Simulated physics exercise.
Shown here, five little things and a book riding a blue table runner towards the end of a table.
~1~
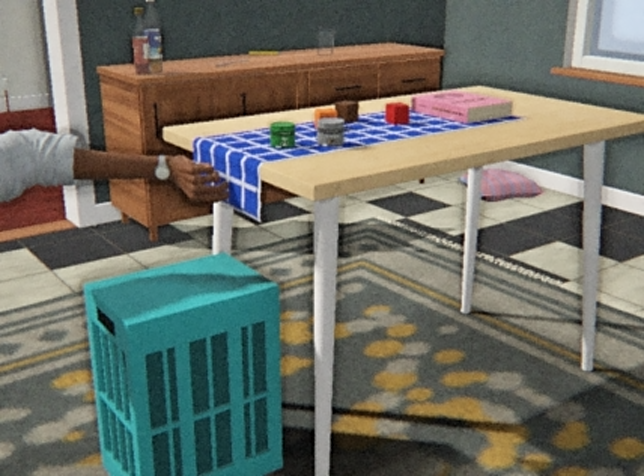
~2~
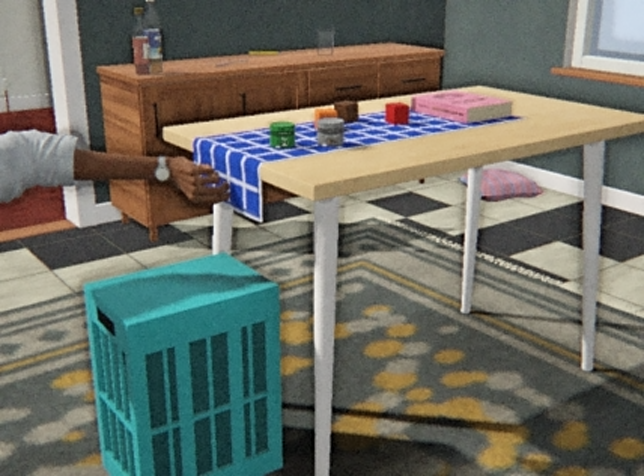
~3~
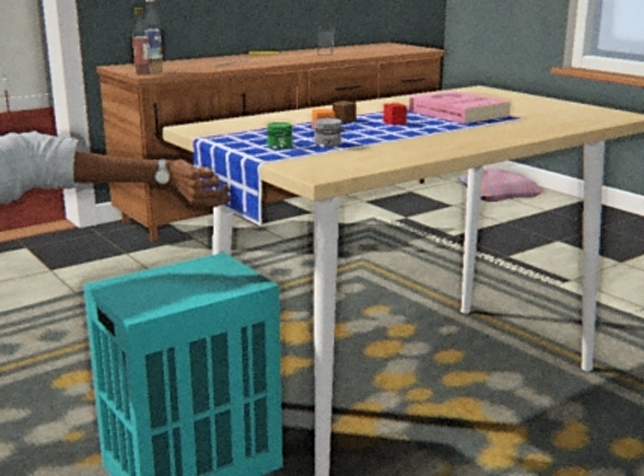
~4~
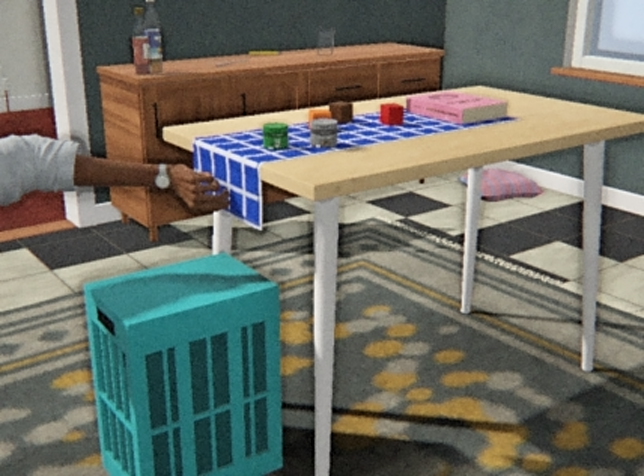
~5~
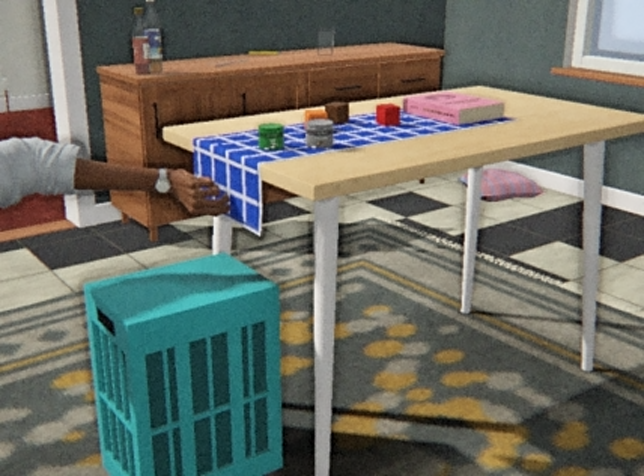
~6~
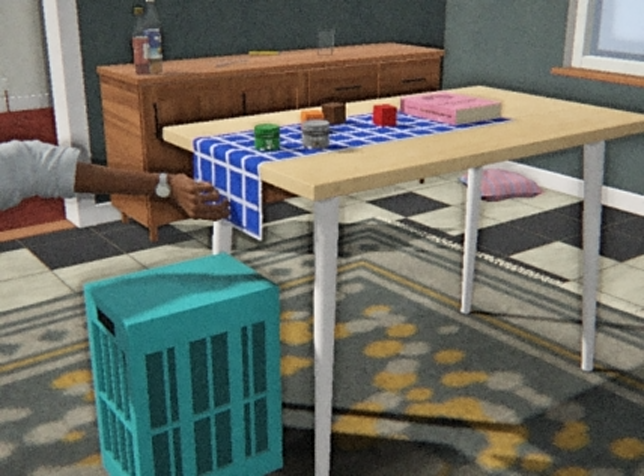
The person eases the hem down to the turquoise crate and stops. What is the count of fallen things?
The answer is one.
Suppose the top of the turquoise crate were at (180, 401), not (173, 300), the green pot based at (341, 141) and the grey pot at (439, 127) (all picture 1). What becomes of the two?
The green pot goes over, the grey pot keeps its place on top.
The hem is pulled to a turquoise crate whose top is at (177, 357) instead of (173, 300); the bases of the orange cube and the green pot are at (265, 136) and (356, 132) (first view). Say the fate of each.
The orange cube tumbles off; the green pot remains up.
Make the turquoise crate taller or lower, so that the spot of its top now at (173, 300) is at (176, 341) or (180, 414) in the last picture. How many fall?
Over the edge go 2 and 4.
Early on, hem near (227, 250); all still up.
Midway, hem on the crate; green pot gone.
Finally, hem on the crate; green pot gone. Over the edge go one.
